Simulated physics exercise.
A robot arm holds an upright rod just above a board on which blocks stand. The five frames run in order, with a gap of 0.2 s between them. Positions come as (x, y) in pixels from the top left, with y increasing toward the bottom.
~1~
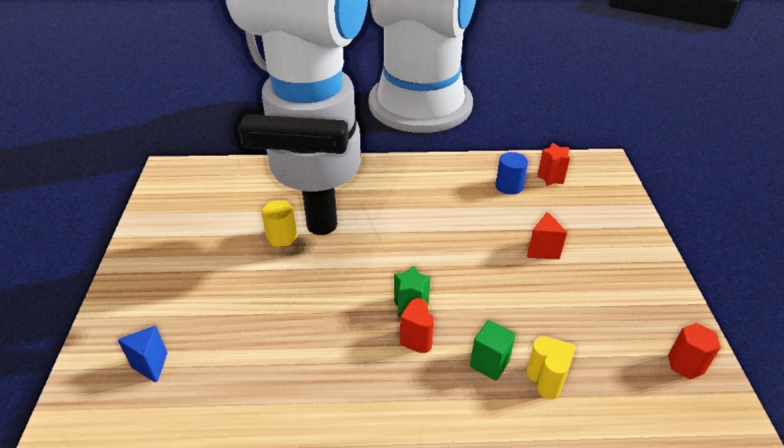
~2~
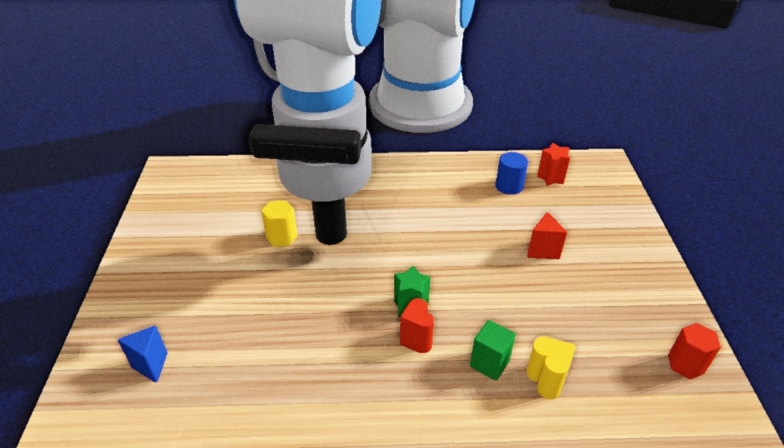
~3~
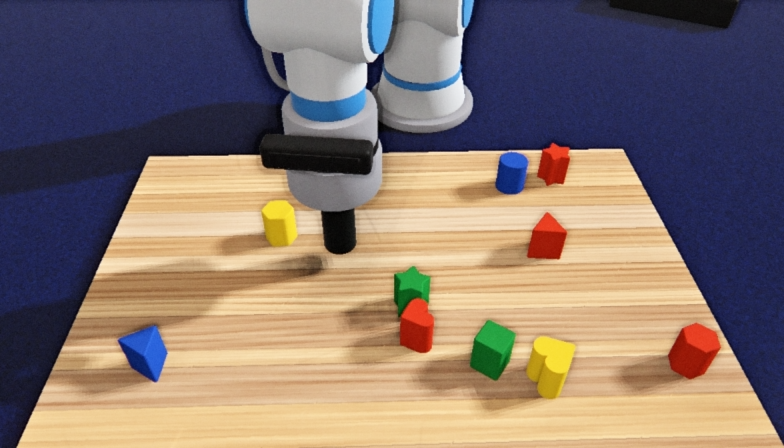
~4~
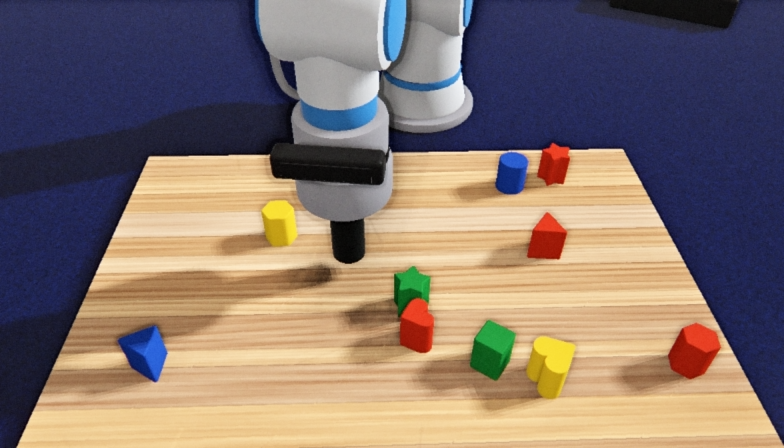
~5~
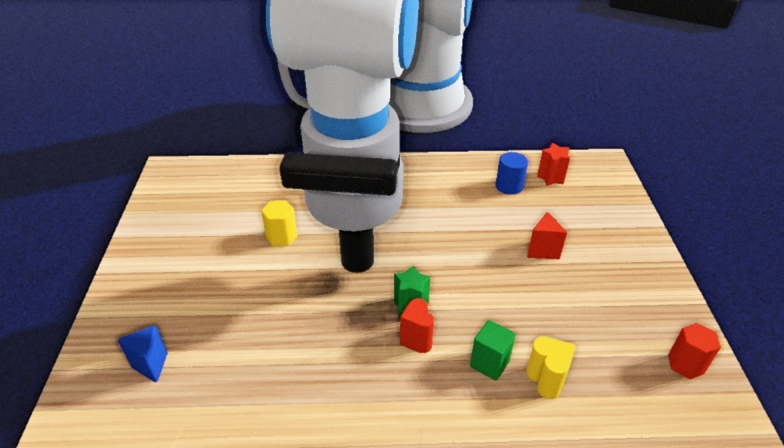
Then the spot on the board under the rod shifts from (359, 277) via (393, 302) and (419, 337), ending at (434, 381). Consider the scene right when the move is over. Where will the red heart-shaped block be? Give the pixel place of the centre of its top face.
My best guess is (448, 384).
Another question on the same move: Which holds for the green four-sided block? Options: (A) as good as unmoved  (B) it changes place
A.
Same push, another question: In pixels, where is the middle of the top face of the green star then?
It should be at about (449, 298).
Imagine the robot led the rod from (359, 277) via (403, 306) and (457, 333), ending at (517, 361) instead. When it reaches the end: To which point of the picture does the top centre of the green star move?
The middle of its upper face should be somewhere near (548, 318).
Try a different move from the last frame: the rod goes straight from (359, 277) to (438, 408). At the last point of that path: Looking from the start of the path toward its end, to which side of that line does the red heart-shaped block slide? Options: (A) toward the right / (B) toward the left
Option B.
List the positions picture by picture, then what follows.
The first picture shows lower end of the rod at (322, 225), tops of blocks, green star at (412, 279), red heart-shaped block at (418, 312), green four-sided block at (495, 336).
The second picture shows rod at (331, 235), blocks as before.
The third picture shows rod at (340, 244), blocks as before.
The fourth picture shows rod at (349, 253), blocks as before.
The fifth picture shows rod at (358, 261), green star at (412, 279), red heart-shaped block at (418, 312), green four-sided block at (495, 336).
On the path given first. One third of the way, rod at (393, 287); green star at (427, 286), turned 15° anticlockwise.
Two thirds of the way, rod at (420, 322); green star at (449, 298), turned 90° anticlockwise; red heart-shaped block at (431, 336), turned 45° clockwise.
At the end, rod at (435, 366); green star at (449, 298), turned 95° anticlockwise; red heart-shaped block at (448, 384), turned 45° clockwise; green four-sided block not moved.
